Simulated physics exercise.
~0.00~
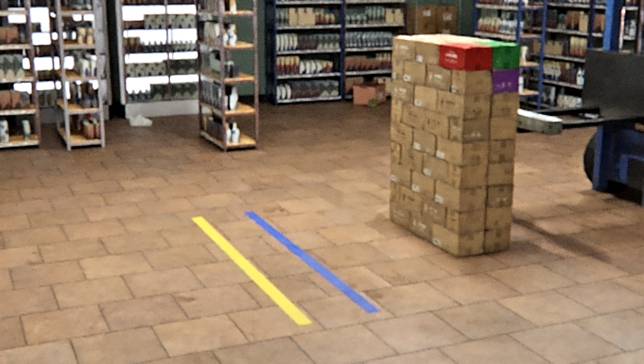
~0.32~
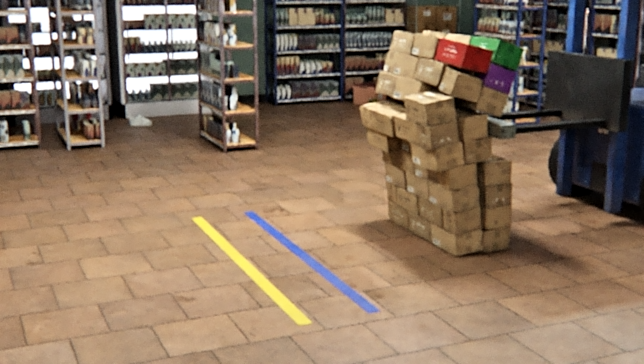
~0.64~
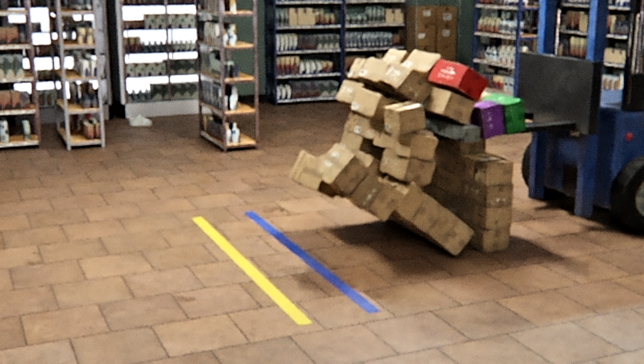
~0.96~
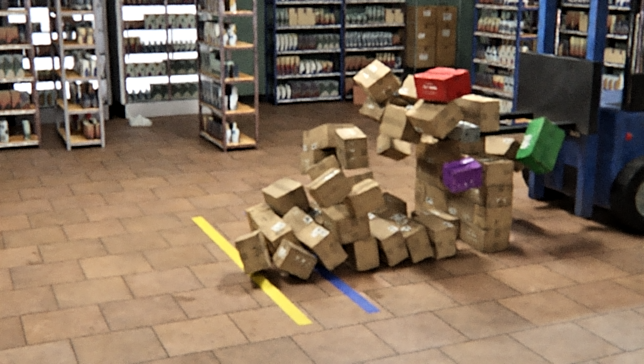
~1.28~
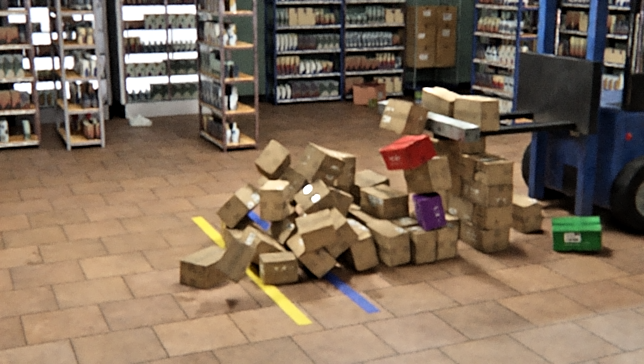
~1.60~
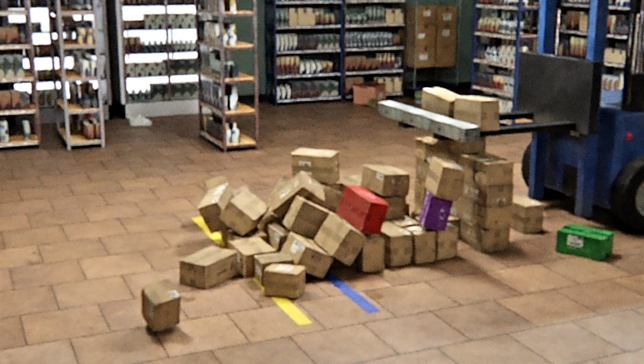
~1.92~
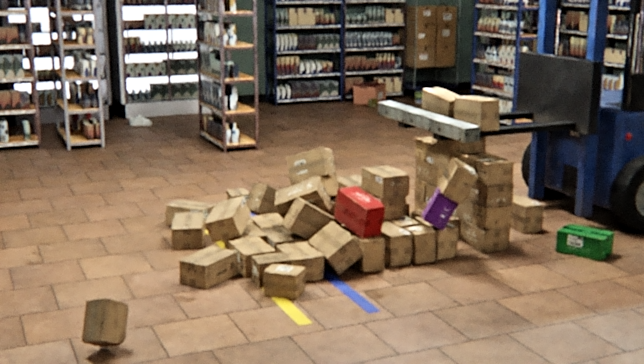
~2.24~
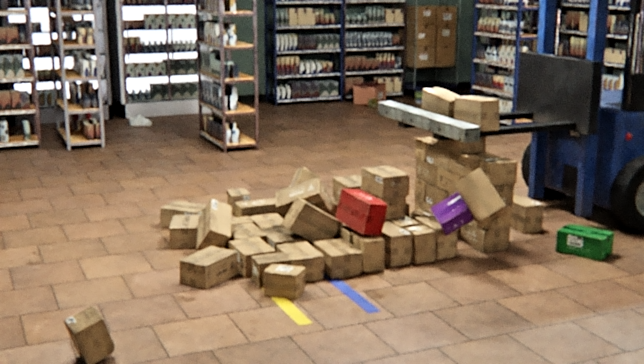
In a store aisle, a lift truck's beam topples stacked parcels leftward across two floor lines.
